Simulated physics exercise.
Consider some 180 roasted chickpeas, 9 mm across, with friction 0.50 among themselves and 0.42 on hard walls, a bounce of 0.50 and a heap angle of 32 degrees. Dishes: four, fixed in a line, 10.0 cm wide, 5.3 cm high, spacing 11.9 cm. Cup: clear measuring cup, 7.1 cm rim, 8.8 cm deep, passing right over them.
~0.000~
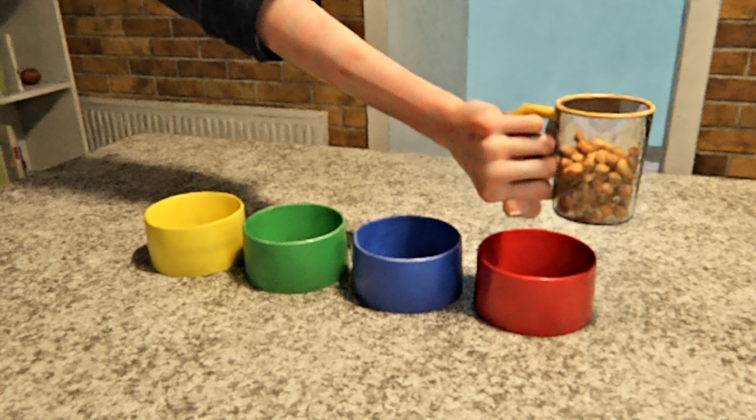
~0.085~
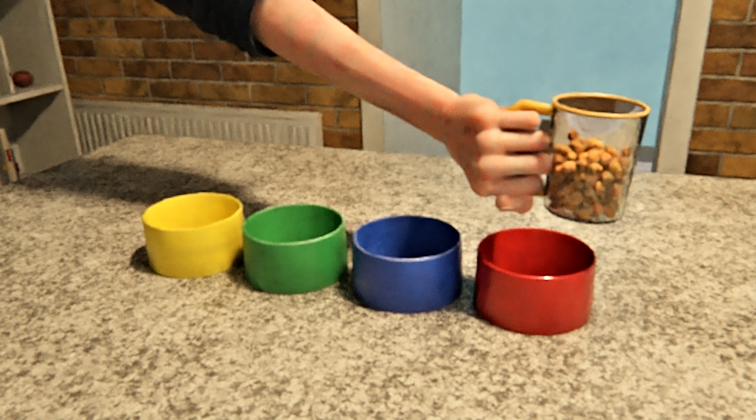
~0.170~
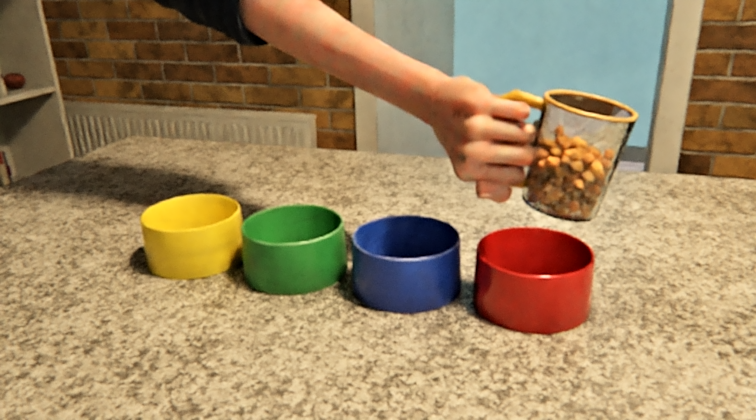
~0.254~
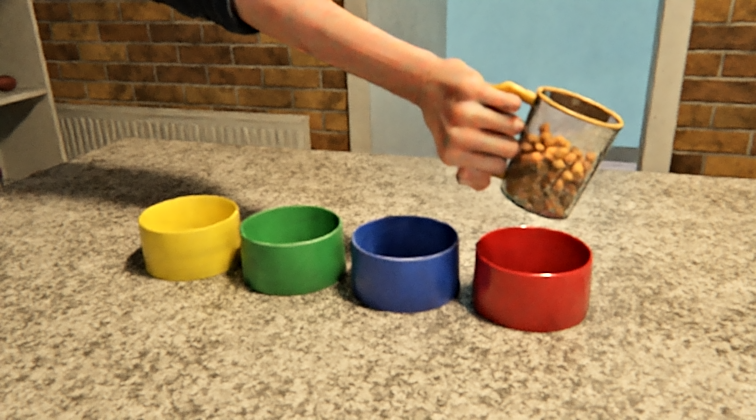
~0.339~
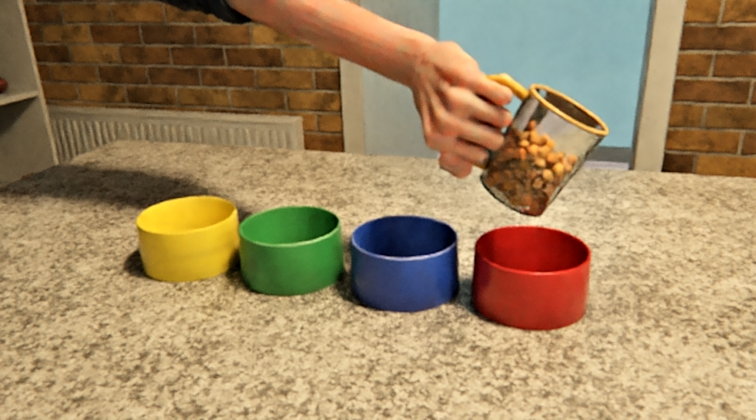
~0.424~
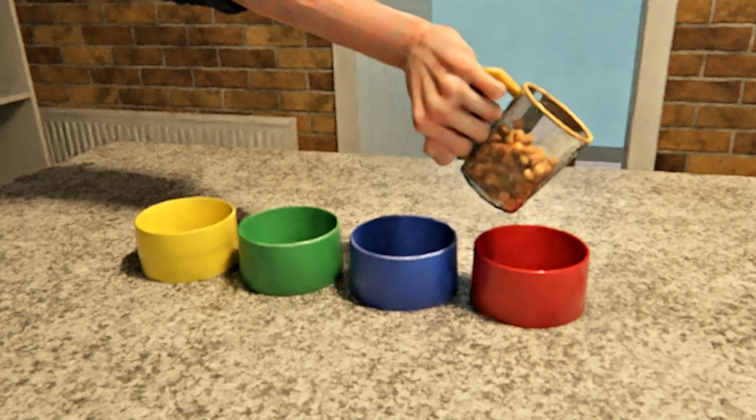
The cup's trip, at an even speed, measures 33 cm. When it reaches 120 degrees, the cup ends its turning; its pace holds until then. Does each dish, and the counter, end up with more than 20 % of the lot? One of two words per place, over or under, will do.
Red - under, blue - over, green - under, yellow - under, counter - under.
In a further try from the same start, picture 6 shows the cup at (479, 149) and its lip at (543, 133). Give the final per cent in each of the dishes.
Final shares - red 0 %, blue 0 %, green 100 %, yellow 0 %.
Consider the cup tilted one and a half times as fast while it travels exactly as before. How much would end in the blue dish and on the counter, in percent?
Blue 20; counter 30.
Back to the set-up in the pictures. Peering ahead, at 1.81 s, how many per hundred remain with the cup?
Load share: Near 0 percent.
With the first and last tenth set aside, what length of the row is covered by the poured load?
7 cm.
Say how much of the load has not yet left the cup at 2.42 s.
Roughly 0 %.
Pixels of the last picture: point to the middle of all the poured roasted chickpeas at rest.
Look around (409, 269) in the last picture.
After 1.26 s, tilt 120 degrees; cup holds 70 %, blue 20 %.
After 1.81 s, tilt 120 degrees; cup holds 0 %, blue 95 %.
After 2.42 s, tilt 120 degrees; cup holds 0 %, blue 95 %.
In the end, at 2.7 s, red 0 %, blue 95 %, green 0 %, yellow 0 %, counter 5 %.
